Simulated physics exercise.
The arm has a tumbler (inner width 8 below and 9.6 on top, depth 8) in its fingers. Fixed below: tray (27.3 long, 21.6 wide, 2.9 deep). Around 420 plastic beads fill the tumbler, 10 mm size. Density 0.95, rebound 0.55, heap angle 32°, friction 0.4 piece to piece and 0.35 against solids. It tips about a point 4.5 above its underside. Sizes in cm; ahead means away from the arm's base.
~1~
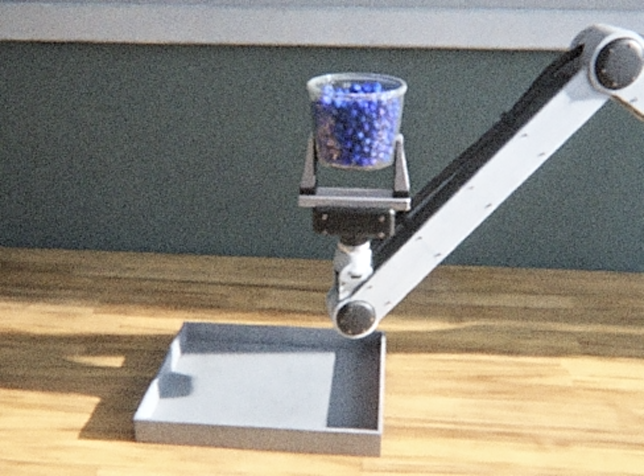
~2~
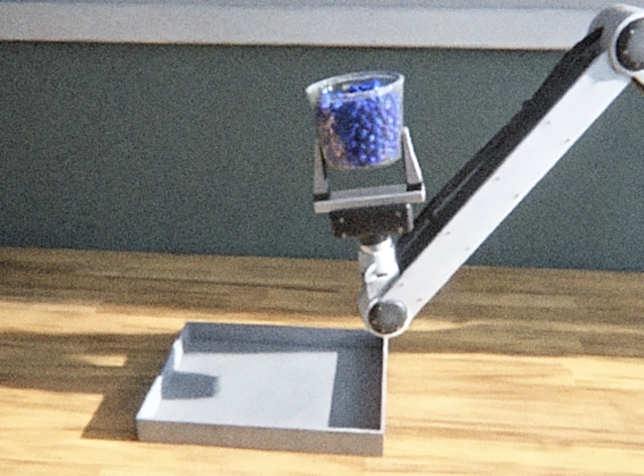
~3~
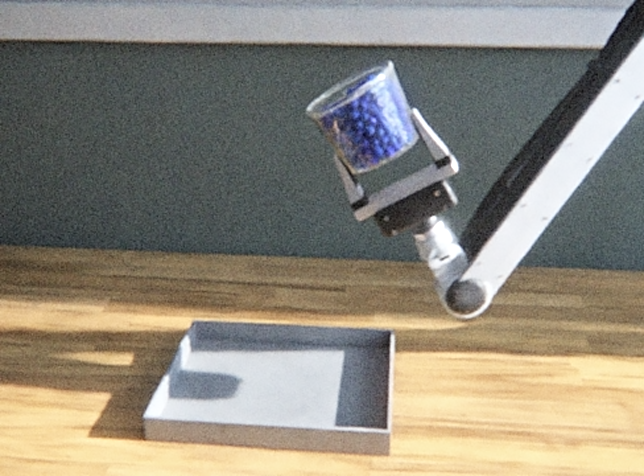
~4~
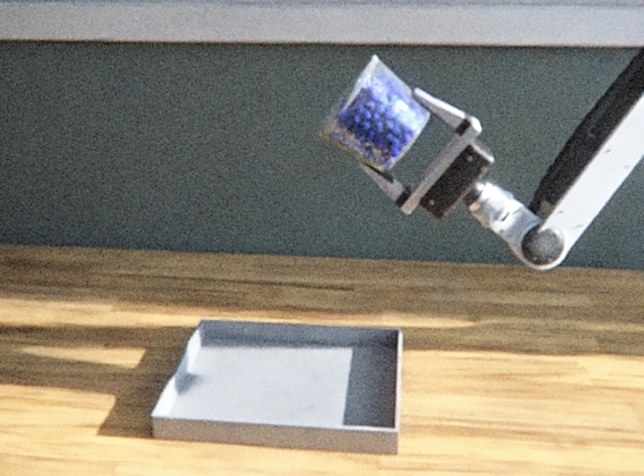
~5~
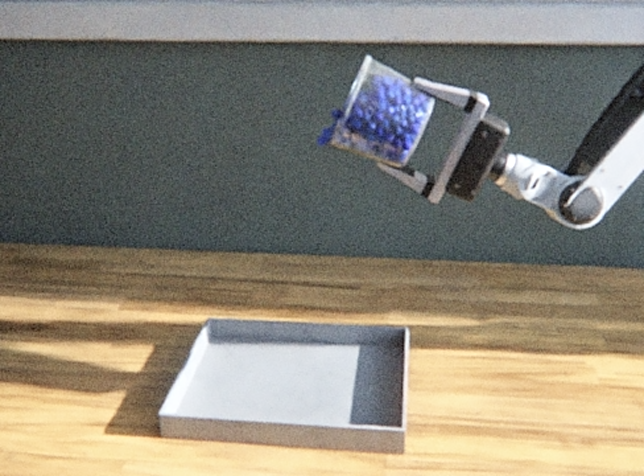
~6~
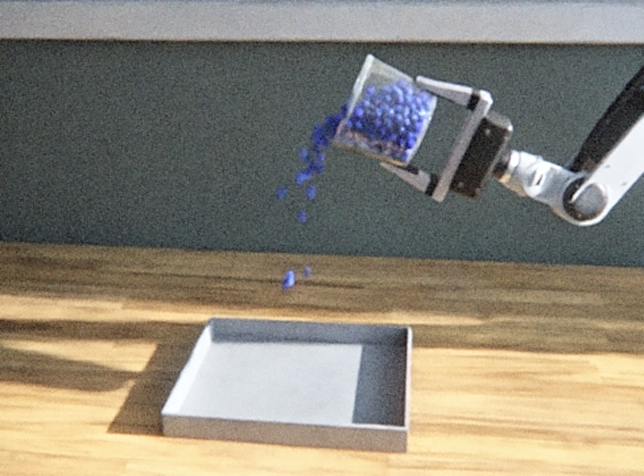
Above a grey tray, a robot arm tilts a clear tumbler left, pouring out blue beads.
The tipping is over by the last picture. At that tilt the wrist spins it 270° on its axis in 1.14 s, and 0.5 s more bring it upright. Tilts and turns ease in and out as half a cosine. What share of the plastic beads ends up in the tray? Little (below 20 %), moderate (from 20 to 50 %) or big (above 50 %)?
Share in the tray: Moderate (from 20 to 50 %).
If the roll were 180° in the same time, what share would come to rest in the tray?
Then about 30 per cent.
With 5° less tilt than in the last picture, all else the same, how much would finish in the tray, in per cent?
It would be near 20 per cent.
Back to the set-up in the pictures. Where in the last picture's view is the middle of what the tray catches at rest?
Near (253, 386).
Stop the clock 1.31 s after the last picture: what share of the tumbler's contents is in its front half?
Roughly 60 per cent.
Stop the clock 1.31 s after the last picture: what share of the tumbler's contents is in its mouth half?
Roughly 35 per cent.
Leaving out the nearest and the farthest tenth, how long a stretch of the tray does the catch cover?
Roughly 22 cm.
Then, 0.66 s after the last picture, tipped 68°, highest piece 39 above the table; 333 in the tumbler, 50 in the tray, 9 on the table or floor, 31 in flight or on a rim.
Then, 1.31 s after the last picture, tipped 50°, highest piece 37 above the table; 281 in the tumbler, 112 in the tray, 17 on the table or floor, 13 in flight or on a rim.
Then, 1.84 s after the last picture, upright, highest piece 39 above the table; 280 in the tumbler, 125 in the tray, 17 on the table or floor, 1 in flight or on a rim.
Then, 2.54 s after the last picture, upright, highest piece 39 above the table; 280 in the tumbler, 126 in the tray, 17 on the table or floor.
Final count, 280 in the tumbler, 126 in the tray, 17 on the table or floor. That is 30 % in the tray.
